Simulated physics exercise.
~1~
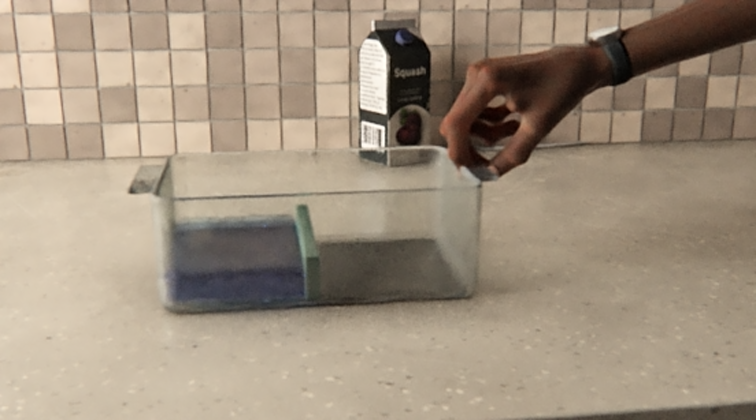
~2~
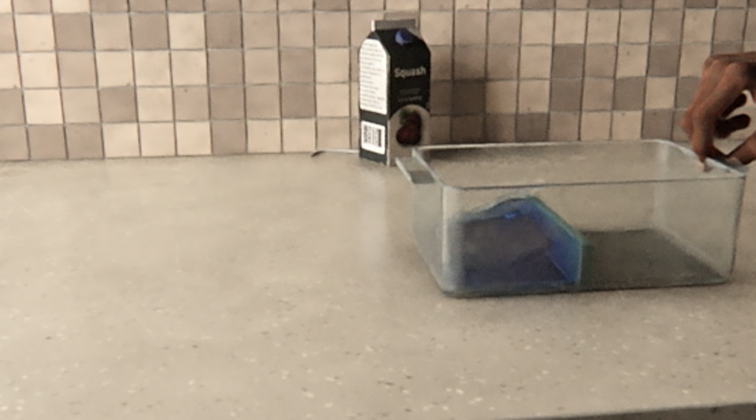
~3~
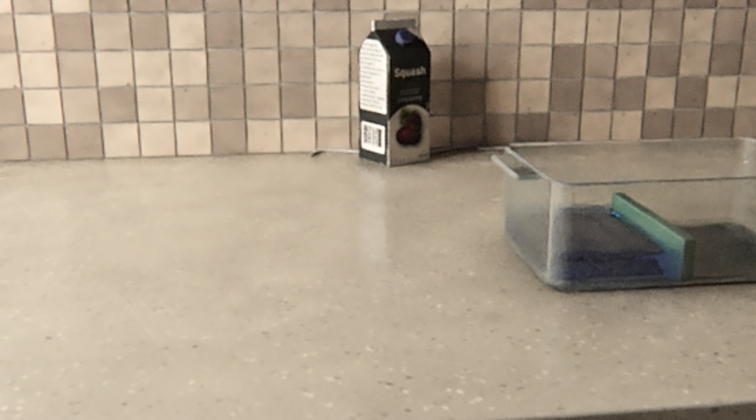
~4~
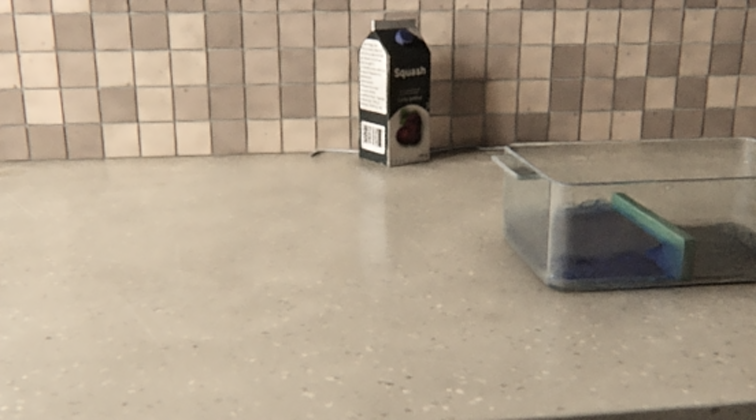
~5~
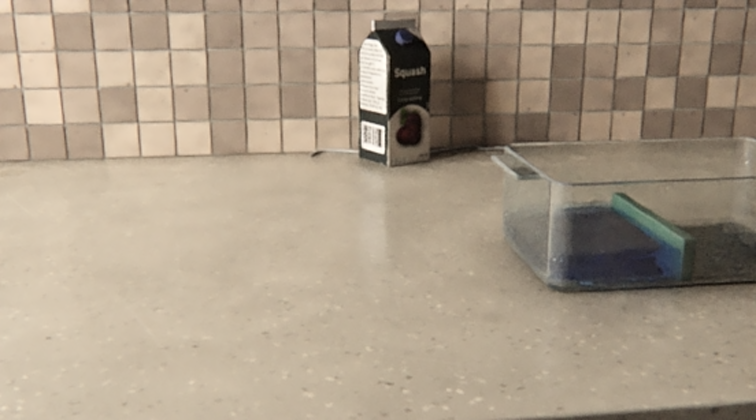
A hand with a dark wristband grips the right end of a clear oblong tub on a pale speckled counter, seen from the front by a still camera. A low green wall divides the tub, with blue water on the left and none on the right. A black and white carton stands behind it against beige and brown tiles. The hand pulls the tub to the right, and the water heaps up against the wall. The tub stops partly out of view, and the water settles, nearly all still left of the upright wall.
